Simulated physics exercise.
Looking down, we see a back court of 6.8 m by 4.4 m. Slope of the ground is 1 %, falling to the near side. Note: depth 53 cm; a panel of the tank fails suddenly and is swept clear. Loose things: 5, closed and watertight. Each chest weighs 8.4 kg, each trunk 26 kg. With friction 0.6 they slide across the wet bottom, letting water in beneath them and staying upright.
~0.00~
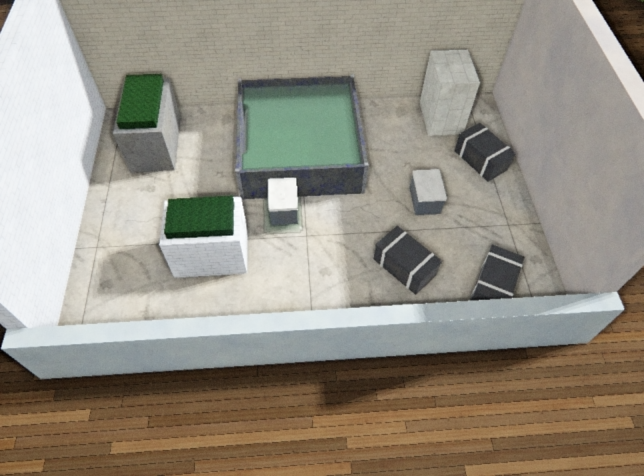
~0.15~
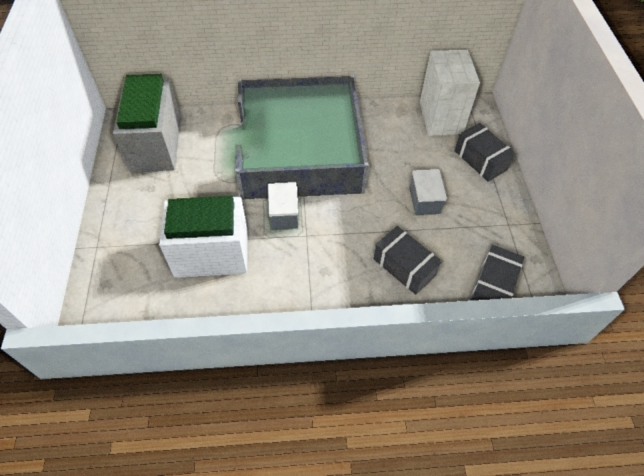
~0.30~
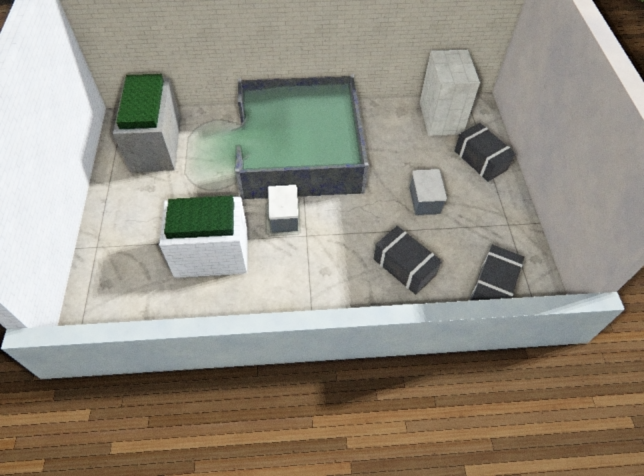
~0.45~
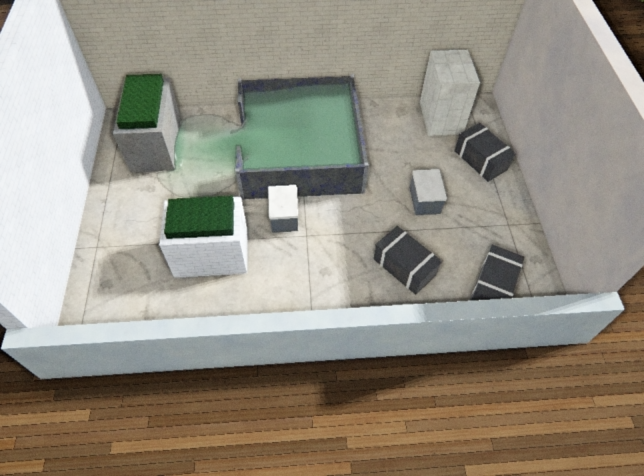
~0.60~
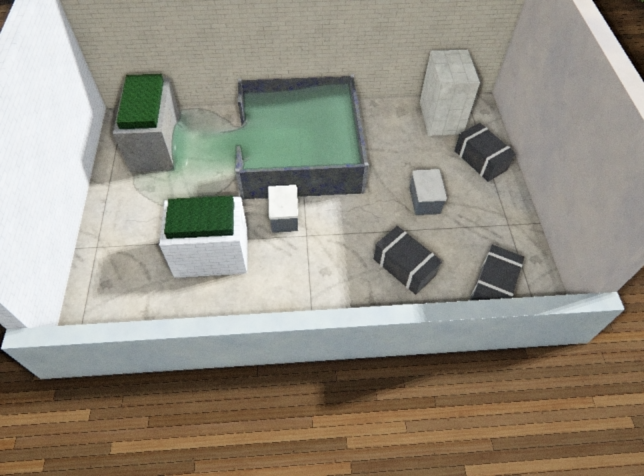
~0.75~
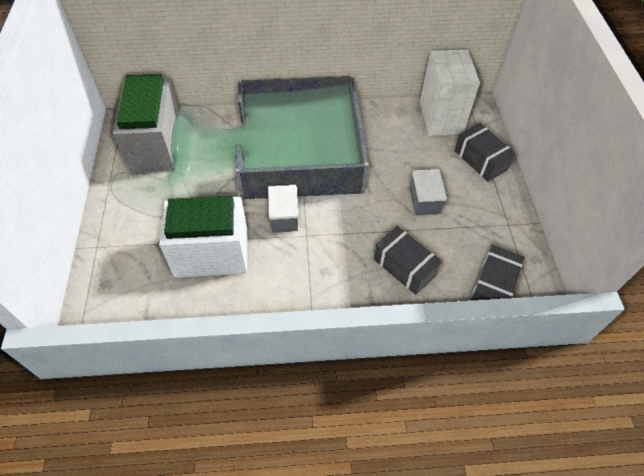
A walled back court, seen from above, with green water pouring from the tank's left side and spreading around still blocks and trunks.
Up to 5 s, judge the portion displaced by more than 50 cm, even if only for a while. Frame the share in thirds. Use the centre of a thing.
The fraction stays beneath a third.
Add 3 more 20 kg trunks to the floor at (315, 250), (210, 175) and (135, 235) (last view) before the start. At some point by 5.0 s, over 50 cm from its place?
Check, in order - not exceeded, exceeded, exceeded.
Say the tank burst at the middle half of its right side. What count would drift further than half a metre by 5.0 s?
3.
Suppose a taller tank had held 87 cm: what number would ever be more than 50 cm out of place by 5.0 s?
It would come to 4 of them.
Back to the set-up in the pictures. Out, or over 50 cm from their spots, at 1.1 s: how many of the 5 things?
0 of them.
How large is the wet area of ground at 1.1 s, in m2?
About 7.0 m2.
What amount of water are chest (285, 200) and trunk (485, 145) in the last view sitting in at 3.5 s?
Close to 3 and 0 centimetres.
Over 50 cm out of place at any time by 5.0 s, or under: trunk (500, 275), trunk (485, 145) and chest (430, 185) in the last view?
Well, in turn that's not reaching it, not reaching it, not reaching it.
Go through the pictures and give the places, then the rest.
The first frame shows a chest at (283, 193) rests on the ground; a chest at (430, 184) rests on the ground; 3.3 m2 under water; 0 of 5 have shifted.
The second frame shows a chest at (283, 198) rests on the ground, 4 cm from its start; a chest at (430, 184) rests on the ground; water covers 3.8 m2; 0 of 5 have shifted.
The third frame shows a chest at (283, 201) rests on the ground, 7 cm from its start; a chest at (430, 184), on the bottom; water covers 4.5 m2; 1 of 5 have shifted.
The fourth frame shows a chest at (283, 201), on the bottom, 7 cm from its start; a chest at (430, 184), on the bottom; water covers 5.1 m2; 1 of 5 have shifted.
The fifth frame shows a chest at (283, 201) rests on the ground, 7 cm from its start; a chest at (430, 184) rests on the ground; water covers 5.4 m2; 1 of 5 have shifted.
The sixth frame shows a chest at (283, 201), on the bottom, 7 cm from its start; a chest at (430, 184), on the bottom; 5.8 m2 under water; 1 of 5 have shifted.
After 1.1 s 0 of 5 are over 50 cm from their spots; 0 afloat.
After 2.2 s 0 of 5 are over 50 cm from their spots; 0 afloat.
After 3.5 s 0 of 5 are over 50 cm from their spots; 0 afloat.
After 5.0 s 1 of 5 are over 50 cm from their spots, and 1 have been at some point; 0 afloat.
